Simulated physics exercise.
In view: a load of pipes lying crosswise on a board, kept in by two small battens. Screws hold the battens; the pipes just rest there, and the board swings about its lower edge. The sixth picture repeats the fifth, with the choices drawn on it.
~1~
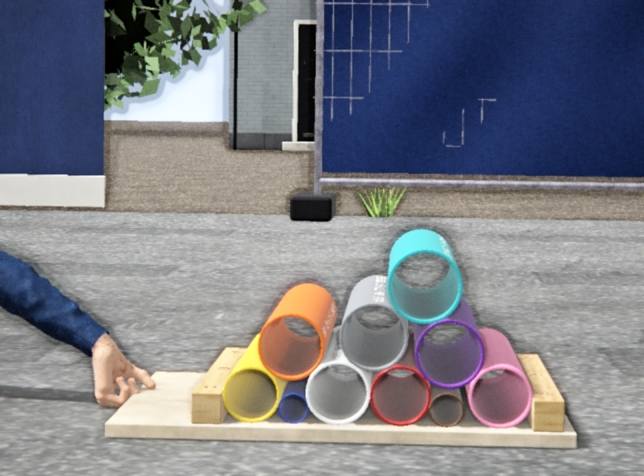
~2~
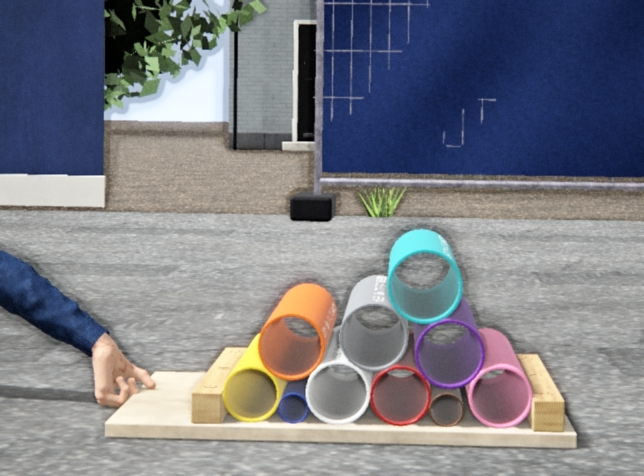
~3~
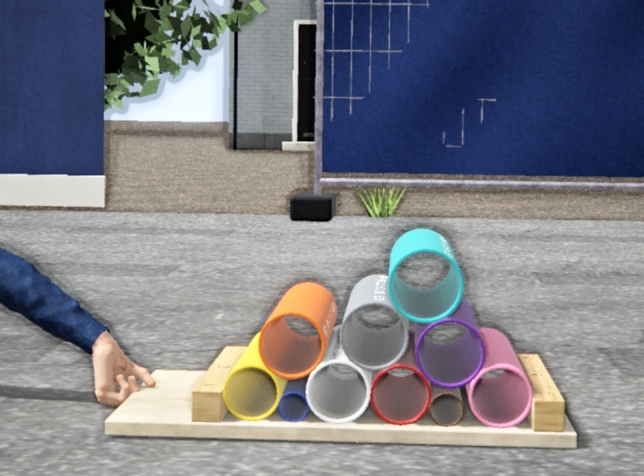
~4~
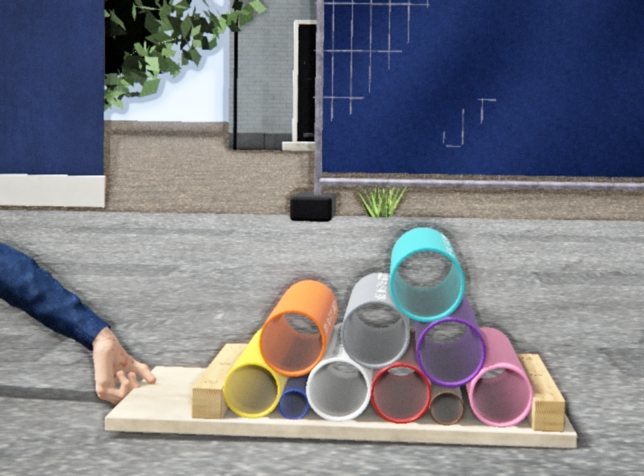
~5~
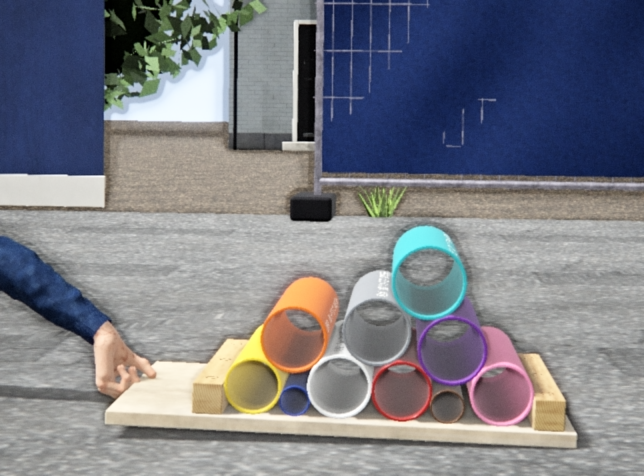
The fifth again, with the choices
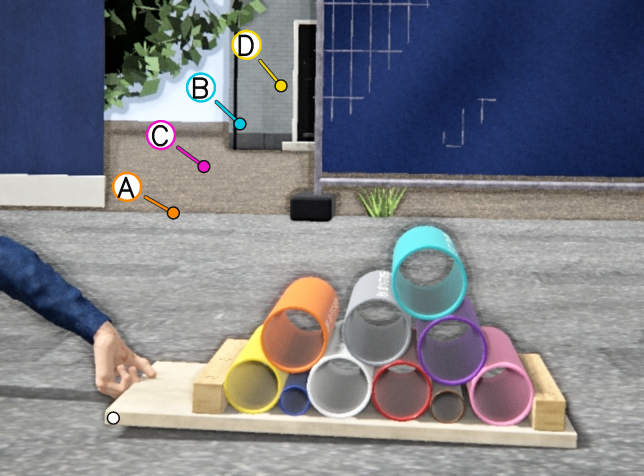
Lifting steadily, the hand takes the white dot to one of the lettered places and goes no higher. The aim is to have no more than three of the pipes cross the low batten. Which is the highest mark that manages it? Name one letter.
Lift it to B and no more.
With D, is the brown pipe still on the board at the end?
Yes, with D.
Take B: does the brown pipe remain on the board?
Yes.
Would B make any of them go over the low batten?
At B: Yes.
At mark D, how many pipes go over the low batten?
The count is four.
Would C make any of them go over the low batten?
Yes.
On the copy, A at (174, 213); B at (240, 124); C at (204, 167); D at (281, 86); the white dot at (113, 418).
On B. First, board at 22°.
Then, board at 42°.
Finally, board at 42°, three over the low batten (grey, purple, turquoise).
By contrast, A one over the low batten (turquoise); C one over the low batten (turquoise); D four over the low batten (grey, purple, orange, turquoise).
